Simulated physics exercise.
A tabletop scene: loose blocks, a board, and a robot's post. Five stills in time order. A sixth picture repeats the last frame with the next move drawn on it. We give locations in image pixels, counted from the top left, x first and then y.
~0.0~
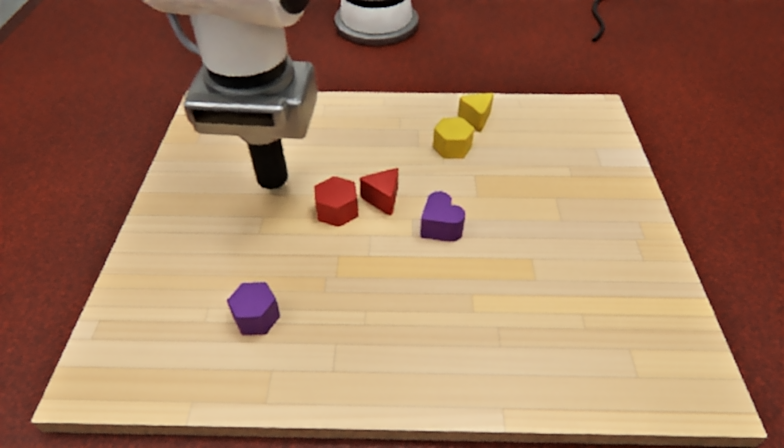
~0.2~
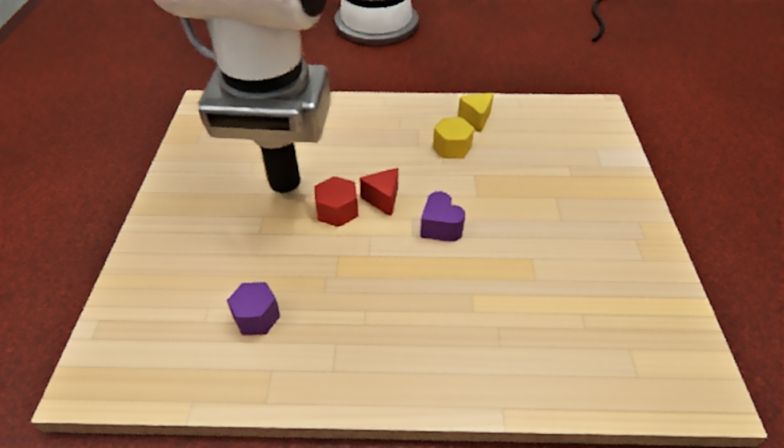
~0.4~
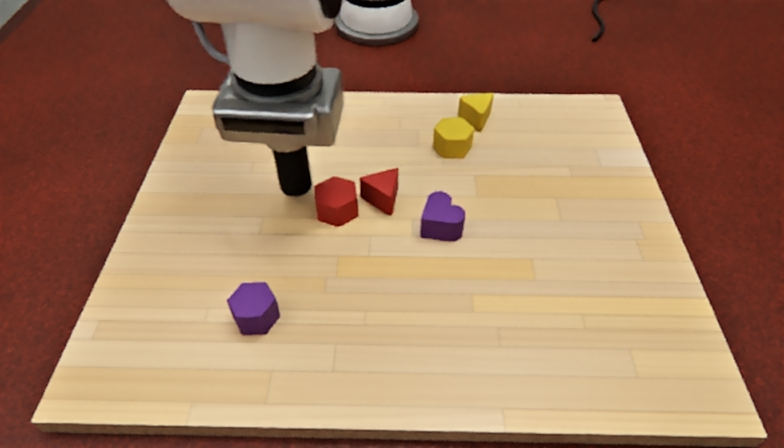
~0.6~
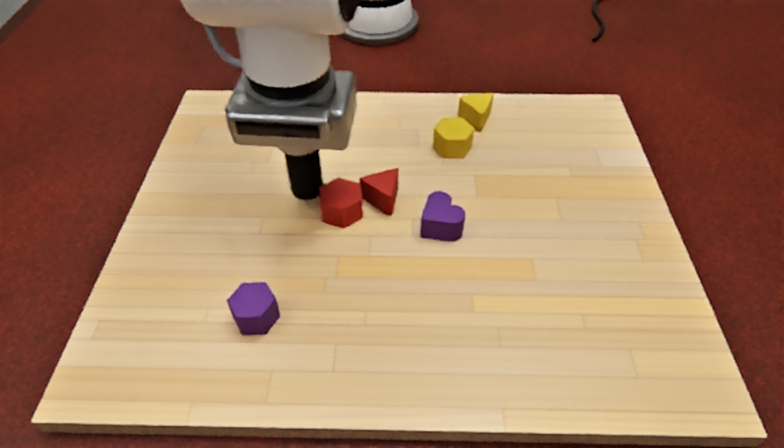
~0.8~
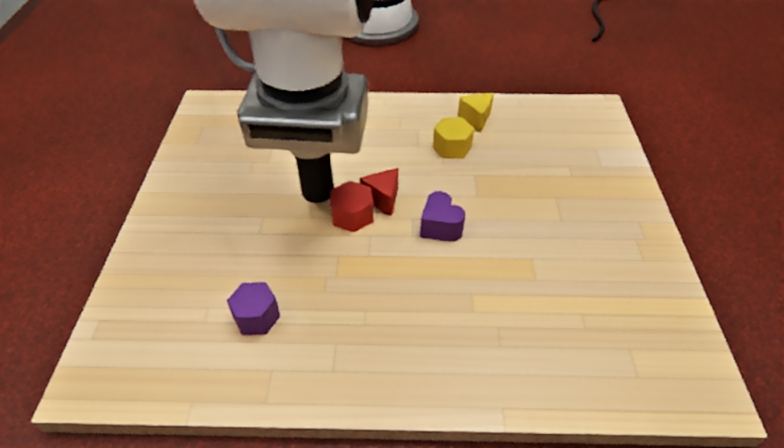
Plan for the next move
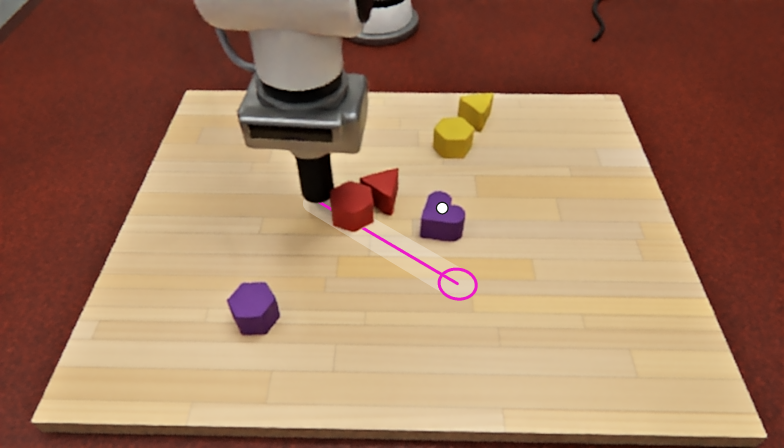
The clip shows a robot arm with a black post moving right over a wooden board of red, yellow and purple blocks, then nudging the red six-sided block slightly right toward the red three-sided block.
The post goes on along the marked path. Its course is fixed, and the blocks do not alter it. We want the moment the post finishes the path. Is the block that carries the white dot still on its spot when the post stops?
Short answer: No.
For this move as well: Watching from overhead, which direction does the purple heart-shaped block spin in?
The block spins anticlockwise.
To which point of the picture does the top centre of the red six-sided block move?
The top centre is at (466, 230).
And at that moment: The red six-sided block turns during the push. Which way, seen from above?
From above, it looks like the red six-sided block goes counterclockwise.
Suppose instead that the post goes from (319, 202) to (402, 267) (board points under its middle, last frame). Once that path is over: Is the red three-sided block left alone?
Yes - that is the case.
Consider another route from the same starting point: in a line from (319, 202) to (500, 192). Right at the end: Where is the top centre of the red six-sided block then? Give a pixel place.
Its top centre is at about (386, 208).
The line goes straight from (319, 202) to (458, 284); the dot is on the purple heart-shaped block.
What follows on the original path. One third of the way, post (361, 218); red six-sided block (400, 214), turned 30° anticlockwise.
Two thirds of the way, post (408, 245); red six-sided block (447, 226), turned 80° anticlockwise; purple heart-shaped block (473, 203), turned 40° anticlockwise.
At the end, post (459, 275); red six-sided block (466, 230), turned 105° anticlockwise; red three-sided block unmoved; purple heart-shaped block (477, 200), turned 60° anticlockwise.
